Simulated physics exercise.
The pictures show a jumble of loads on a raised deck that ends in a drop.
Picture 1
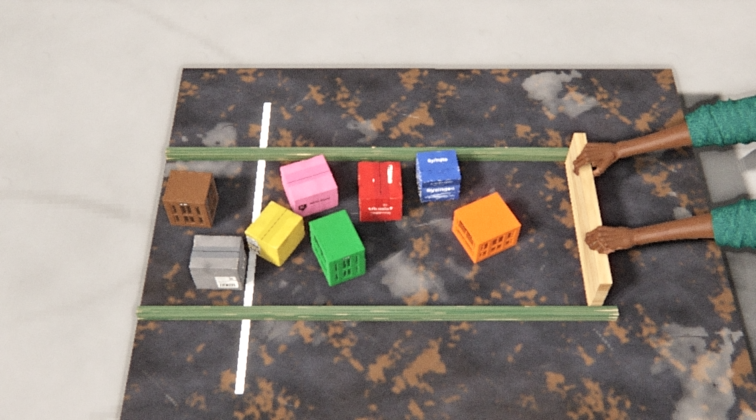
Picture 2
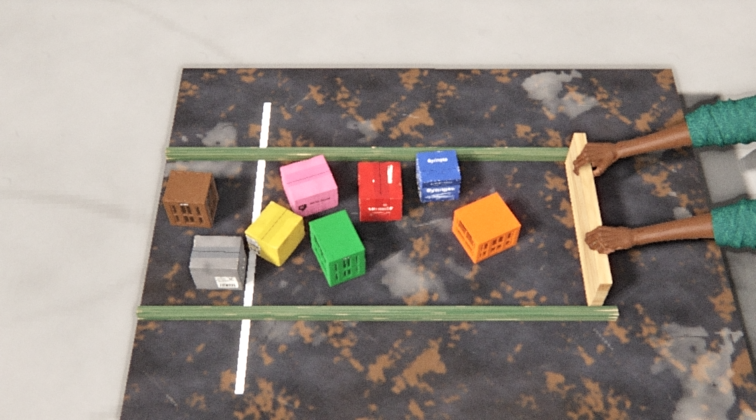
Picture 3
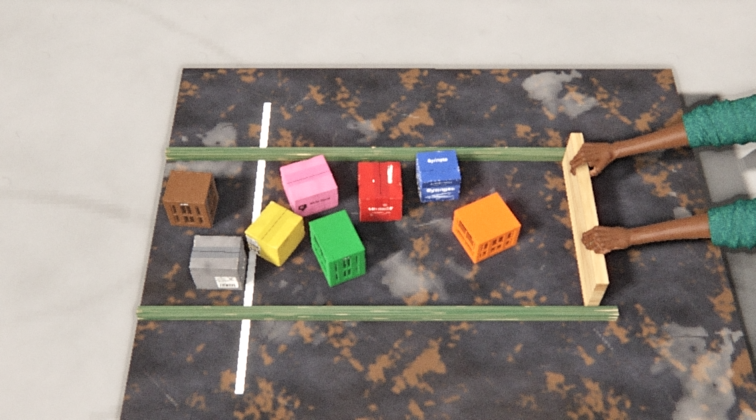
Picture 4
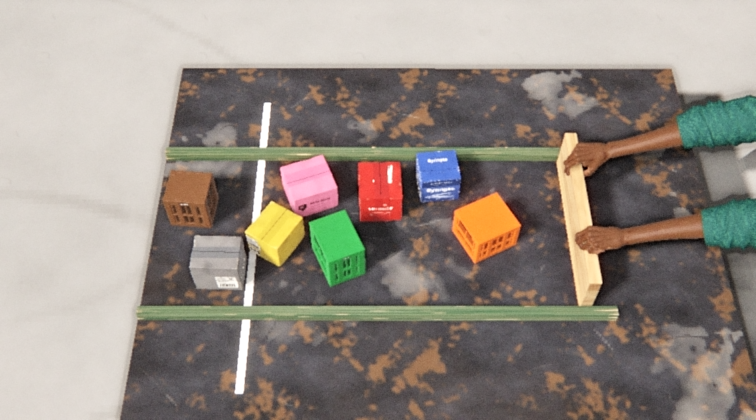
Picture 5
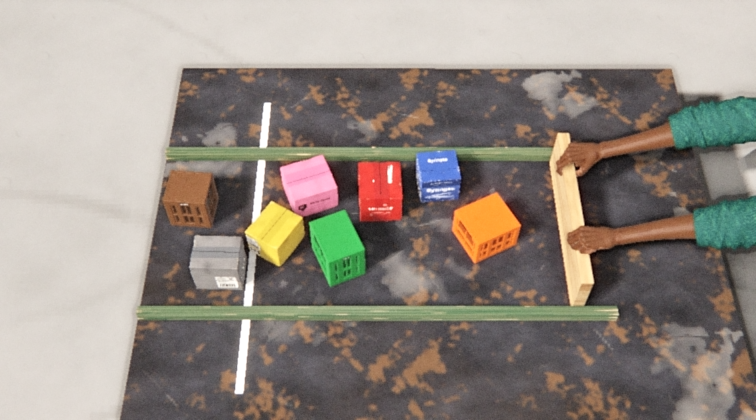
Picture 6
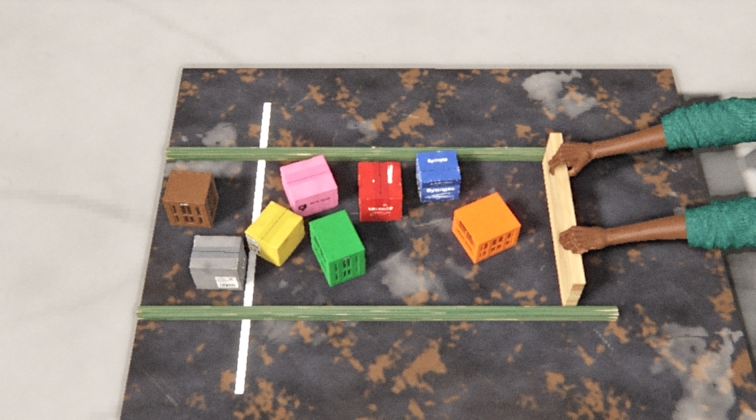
Two hands sliding a wooden plank slightly left between green rails, while the colourful crates and boxes ahead of it stay still.
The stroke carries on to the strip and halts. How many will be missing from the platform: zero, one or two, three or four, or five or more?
As it turns out, the number that fall off is one or two.
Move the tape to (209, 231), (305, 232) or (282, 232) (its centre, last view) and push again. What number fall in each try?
Try by try, 5, 0 and 0.
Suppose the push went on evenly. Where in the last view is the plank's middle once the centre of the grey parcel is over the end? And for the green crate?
At (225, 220) for the grey parcel; at (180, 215) for the green crate.
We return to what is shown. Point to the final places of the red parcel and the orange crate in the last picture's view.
First (192, 185), then (230, 217).
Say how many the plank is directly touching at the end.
It touches 3.
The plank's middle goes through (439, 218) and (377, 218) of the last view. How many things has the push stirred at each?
At the one place 3, at the other 5.
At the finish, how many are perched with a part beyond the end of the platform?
That would be 0.
Soon after, none off yet; brown crate at rest near (192, 199); grey parcel at rest near (219, 263); yellow parcel at rest near (276, 234).
In the end, the number that fall off is one or two; gone, pink box and brown crate.
